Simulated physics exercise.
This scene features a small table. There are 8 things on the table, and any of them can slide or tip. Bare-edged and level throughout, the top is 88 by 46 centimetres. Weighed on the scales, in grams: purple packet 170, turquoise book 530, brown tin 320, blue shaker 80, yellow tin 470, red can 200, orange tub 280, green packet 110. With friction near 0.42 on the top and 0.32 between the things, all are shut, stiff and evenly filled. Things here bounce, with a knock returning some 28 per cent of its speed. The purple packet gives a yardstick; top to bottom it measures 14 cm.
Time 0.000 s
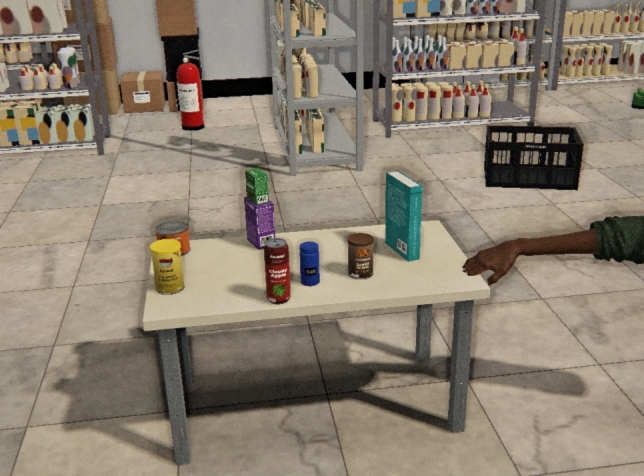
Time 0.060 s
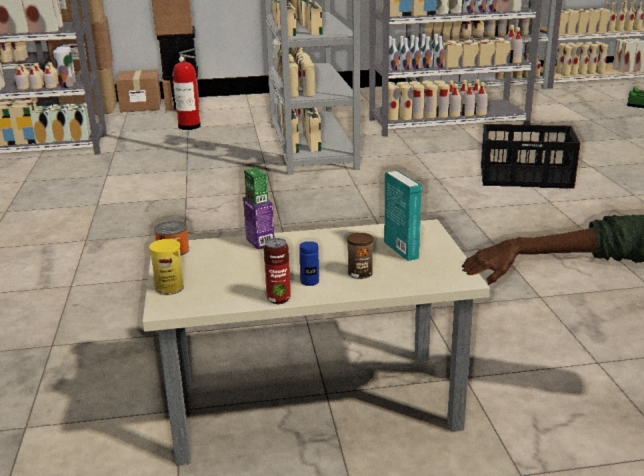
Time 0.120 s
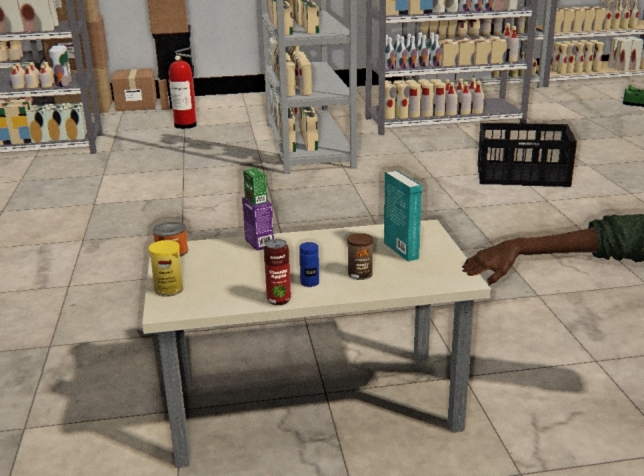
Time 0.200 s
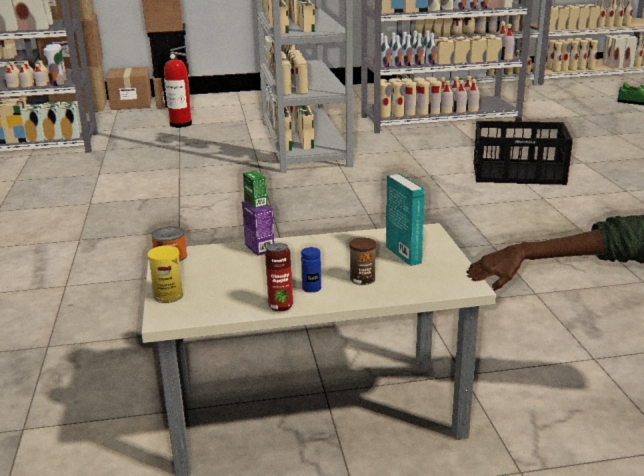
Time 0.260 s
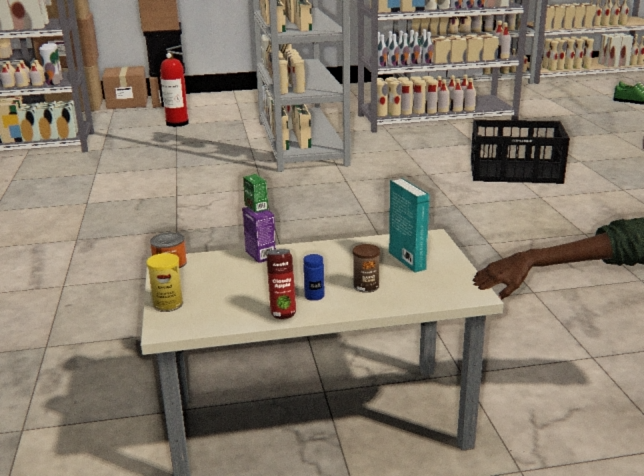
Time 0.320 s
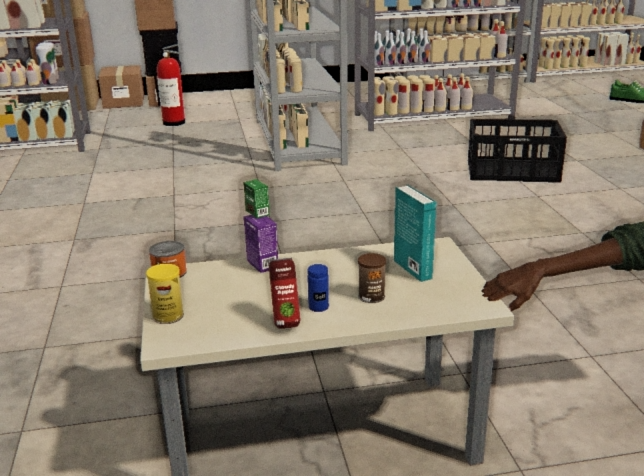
In a store aisle, a hand at the right end of a small table stayed on its edge as the table slid a little toward the viewer, and the red can on top tilted slightly.
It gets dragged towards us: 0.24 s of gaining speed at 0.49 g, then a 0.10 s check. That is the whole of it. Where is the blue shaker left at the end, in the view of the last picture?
It is left at about (327, 312) in that view.
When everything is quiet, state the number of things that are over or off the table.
That comes to 1.
By 0.42 s, table shifted 19 cm; blue shaker 2 cm from its spot near (324, 303); red can tilted 14°; purple packet 3 cm from its spot.
By 0.52 s, table shifted 19 cm; blue shaker 6 cm from its spot near (327, 311); red can tilted 13°; orange tub 6 cm from its spot.
By 0.82 s, table shifted 19 cm; red can now off the table; blue shaker 6 cm from its spot near (327, 312); orange tub 6 cm from its spot.
By 1.02 s, table shifted 19 cm; blue shaker 6 cm from its spot near (327, 312); orange tub 6 cm from its spot; brown tin 6 cm from its spot.
When it is over (1.2 s), off the table, red can; not toppled but over 5 cm from the start, turquoise book, brown tin, blue shaker, yellow tin, orange tub and green packet; purple packet within 5 cm of the start. End places, in pixels of the last picture, blue shaker near (327, 312).
